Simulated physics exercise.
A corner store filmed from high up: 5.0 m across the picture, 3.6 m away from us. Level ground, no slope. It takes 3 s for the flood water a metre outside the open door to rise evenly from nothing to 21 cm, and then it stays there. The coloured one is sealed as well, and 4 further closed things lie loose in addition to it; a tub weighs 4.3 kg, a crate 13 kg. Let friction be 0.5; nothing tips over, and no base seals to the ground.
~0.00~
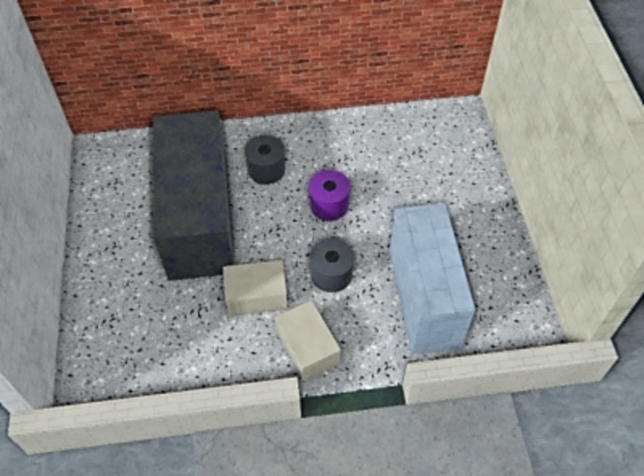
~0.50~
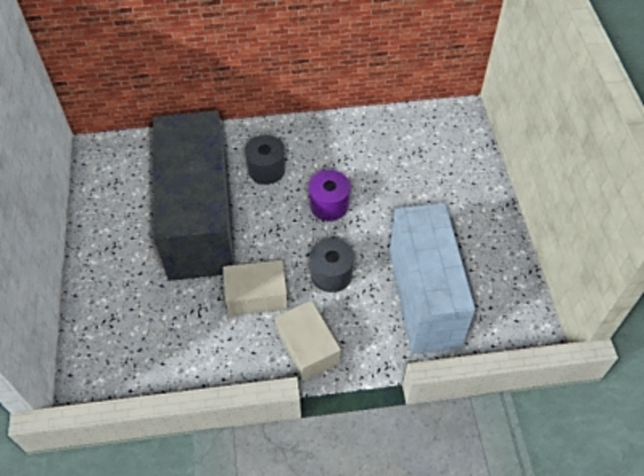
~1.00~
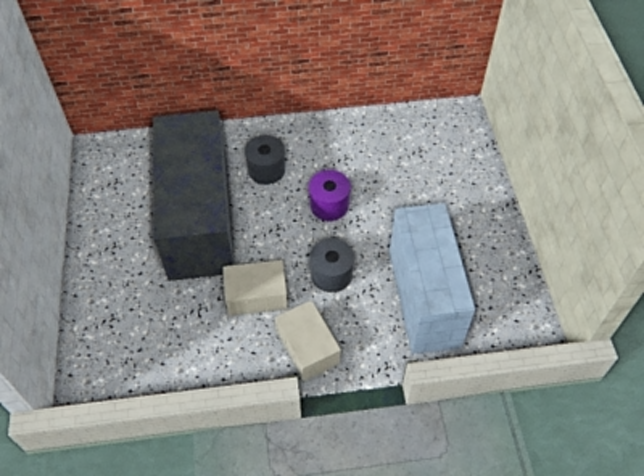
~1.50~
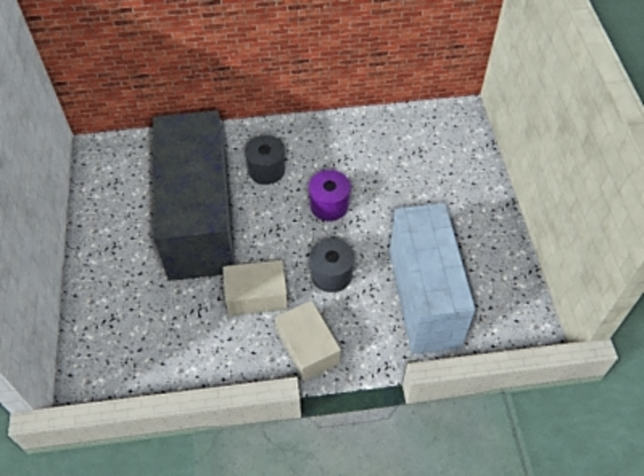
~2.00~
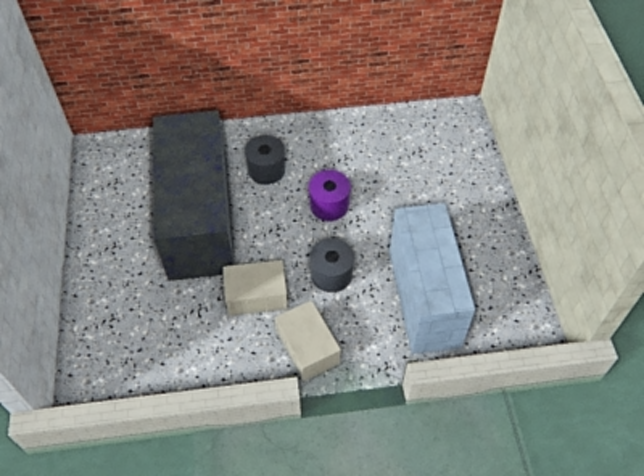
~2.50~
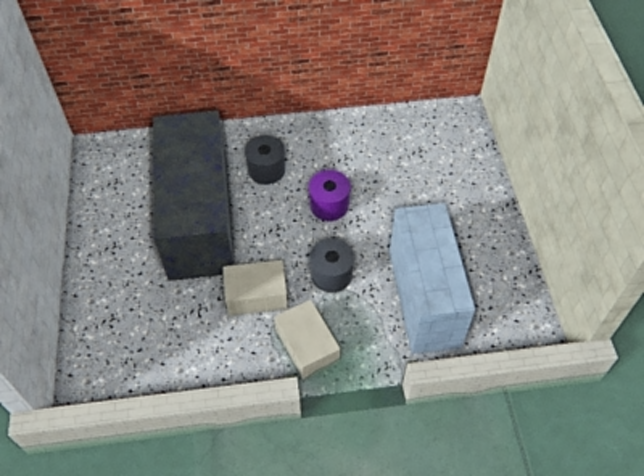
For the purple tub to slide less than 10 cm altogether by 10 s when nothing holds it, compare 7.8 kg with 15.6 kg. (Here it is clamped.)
I predict neither option keeps it in place.
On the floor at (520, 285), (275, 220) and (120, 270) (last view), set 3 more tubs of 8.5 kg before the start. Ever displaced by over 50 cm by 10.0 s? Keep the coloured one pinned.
Result, in turn - falls shy; exceeds it; falls shy.
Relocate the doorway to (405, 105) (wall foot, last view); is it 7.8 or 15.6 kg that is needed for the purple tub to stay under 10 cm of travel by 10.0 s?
Okay, so only the heavy mass does.
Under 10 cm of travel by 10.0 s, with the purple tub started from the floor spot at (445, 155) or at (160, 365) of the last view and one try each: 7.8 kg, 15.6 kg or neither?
Trial 1 - only the upper mass works; trial 2 - the lower mass works.
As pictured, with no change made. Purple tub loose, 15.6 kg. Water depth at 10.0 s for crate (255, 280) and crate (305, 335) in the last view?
Depth approx. 8 cm / 10 cm.
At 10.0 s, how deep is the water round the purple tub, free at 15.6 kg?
Around 12 cm.
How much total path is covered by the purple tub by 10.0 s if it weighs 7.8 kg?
Total path: Approx. 350 cm.
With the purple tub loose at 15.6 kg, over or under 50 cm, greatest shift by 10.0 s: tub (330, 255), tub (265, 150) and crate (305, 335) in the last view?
Taking them in order: Beyond the mark, beyond the mark and beyond the mark.
After 3.5 s the purple tub would be 0 cm from its start with 7.8 kg and 0 cm from its start with 15.6 kg; 0 cm of water round it then.
After 4.5 s the purple tub would be 39 cm from its start with 7.8 kg and 14 cm from its start with 15.6 kg; 5 cm of water round it then.
After 7.0 s the purple tub would be 138 cm from its start with 7.8 kg and 52 cm from its start with 15.6 kg; 7 cm of water round it then.
After 10.0 s the purple tub would be 270 cm from its start with 7.8 kg and 103 cm from its start with 15.6 kg; 12 cm of water round it then.
